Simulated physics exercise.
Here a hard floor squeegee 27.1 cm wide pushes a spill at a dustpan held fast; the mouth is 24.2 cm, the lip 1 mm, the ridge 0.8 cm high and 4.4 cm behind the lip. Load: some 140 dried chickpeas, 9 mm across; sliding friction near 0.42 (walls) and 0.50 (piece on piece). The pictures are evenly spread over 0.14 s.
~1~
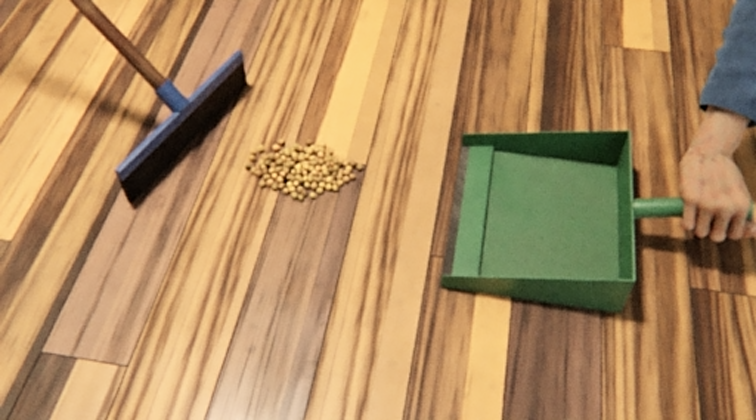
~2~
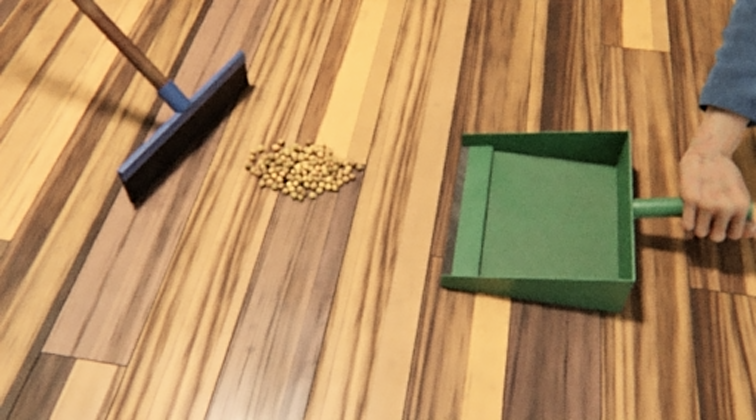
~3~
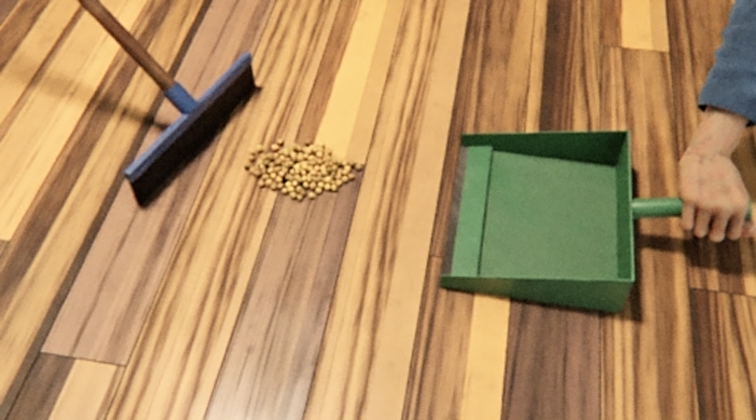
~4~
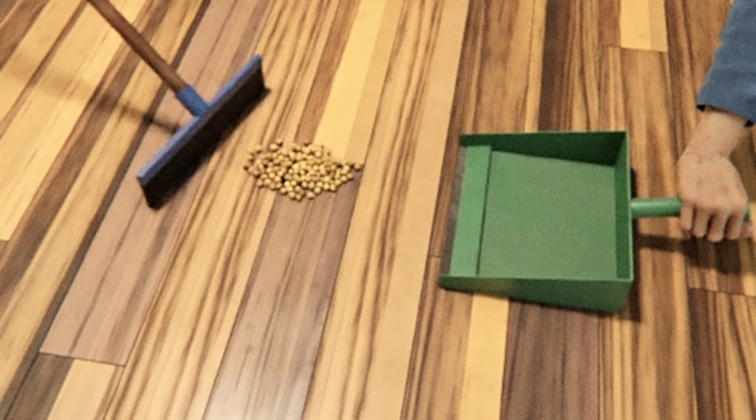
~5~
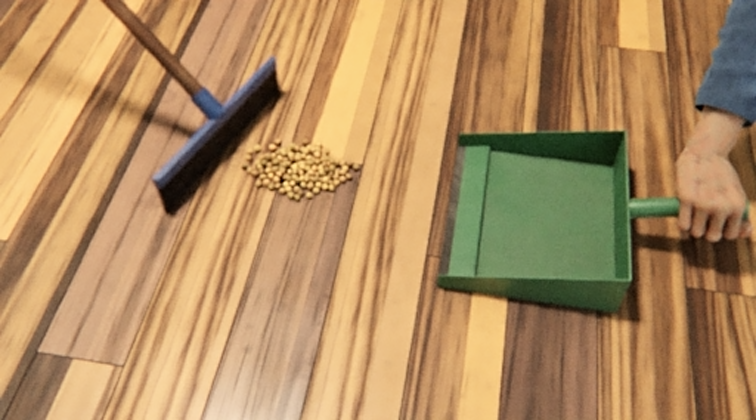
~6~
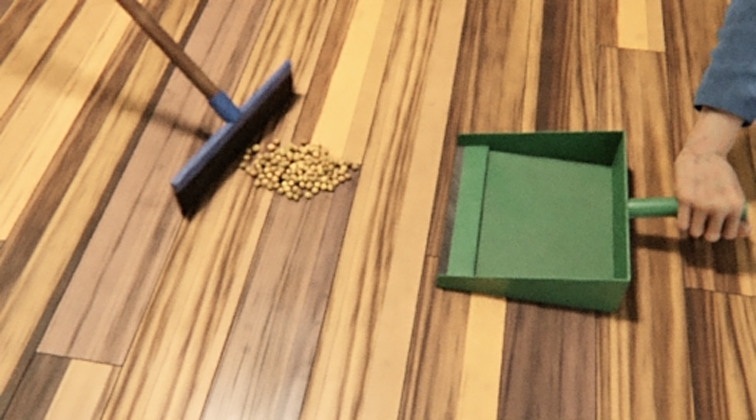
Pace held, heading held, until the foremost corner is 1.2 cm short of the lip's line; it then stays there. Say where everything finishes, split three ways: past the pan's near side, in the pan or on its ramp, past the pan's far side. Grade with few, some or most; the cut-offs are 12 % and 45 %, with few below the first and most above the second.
Near side: Few; pan: Some; far side: Few.
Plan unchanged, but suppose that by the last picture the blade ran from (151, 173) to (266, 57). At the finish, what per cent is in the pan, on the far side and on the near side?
That ends as pan 0, far 5, and near 0.
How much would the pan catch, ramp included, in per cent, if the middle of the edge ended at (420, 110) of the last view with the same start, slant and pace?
About 0 %.
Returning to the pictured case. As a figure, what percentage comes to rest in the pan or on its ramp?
It comes to close to 30 percent.
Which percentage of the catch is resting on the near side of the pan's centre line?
Estimate: Close to 40 %.
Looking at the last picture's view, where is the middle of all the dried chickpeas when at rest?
Approximately (445, 212) in the last view.
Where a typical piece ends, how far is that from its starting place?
Median shift: Approx. 22 cm.
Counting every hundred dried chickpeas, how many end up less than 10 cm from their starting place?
About 0 percent.
Then, 0.15 s after the last picture, middle of the blade 17 cm from the lip; 0 % over the lip, far side 0 %, near side 0 %.
Then, 0.25 s after the last picture, middle of the blade 8 cm from the lip; 0 % over the lip, far side 0 %, near side 0 %.
Then, 0.48 s after the last picture, middle of the blade 6 cm from the lip; 35 % over the lip, far side 0 %, near side 5 %.
In the end, near side 10 %, pan 30 %, far side 0 %, in front of the lip or behind the blade 60 %.
